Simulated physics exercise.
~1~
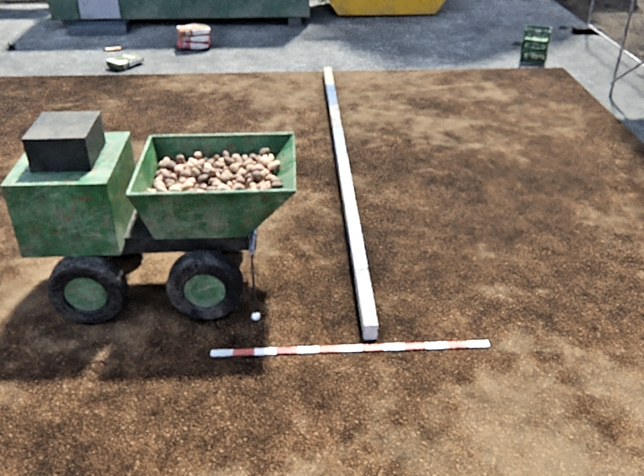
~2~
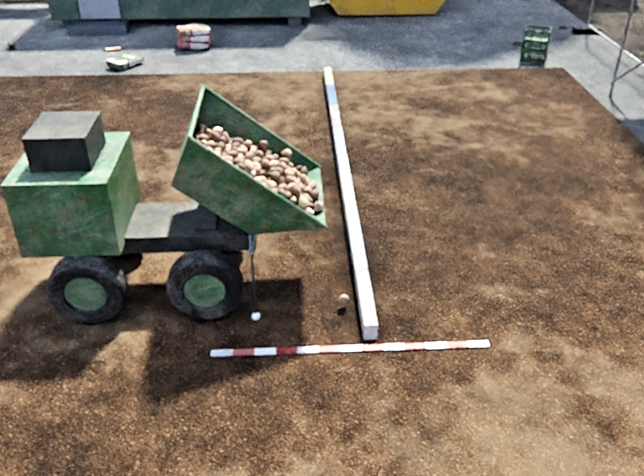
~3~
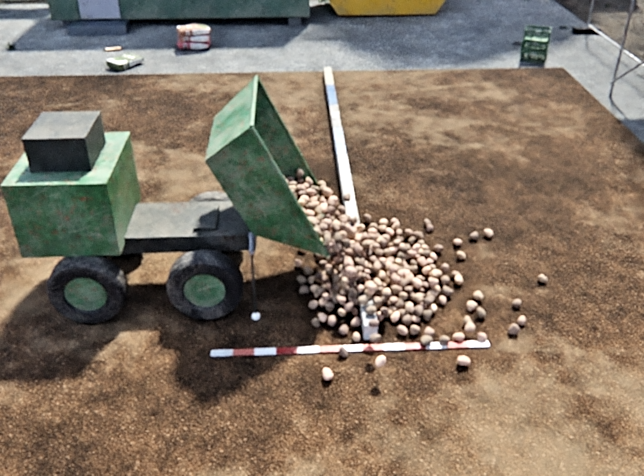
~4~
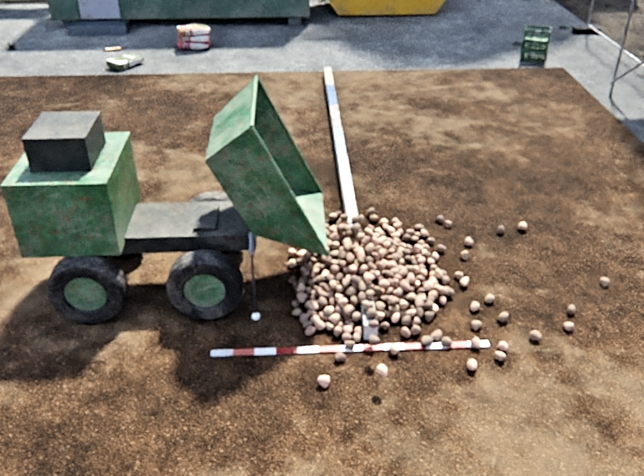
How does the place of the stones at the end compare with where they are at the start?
At the start the stones sit inside the level skip of the green dumper, while at the end they lie on the ground further right, heaped over the near end of the white kerb with some scattered beyond it.
The clip shows a green dumper on brown ground tilting its skip of rounded stones to the right, pausing, then tipping it steeper so the stones pour out. They end heaped across the near end of a white kerb, some scattered beyond, with the skip still raised.
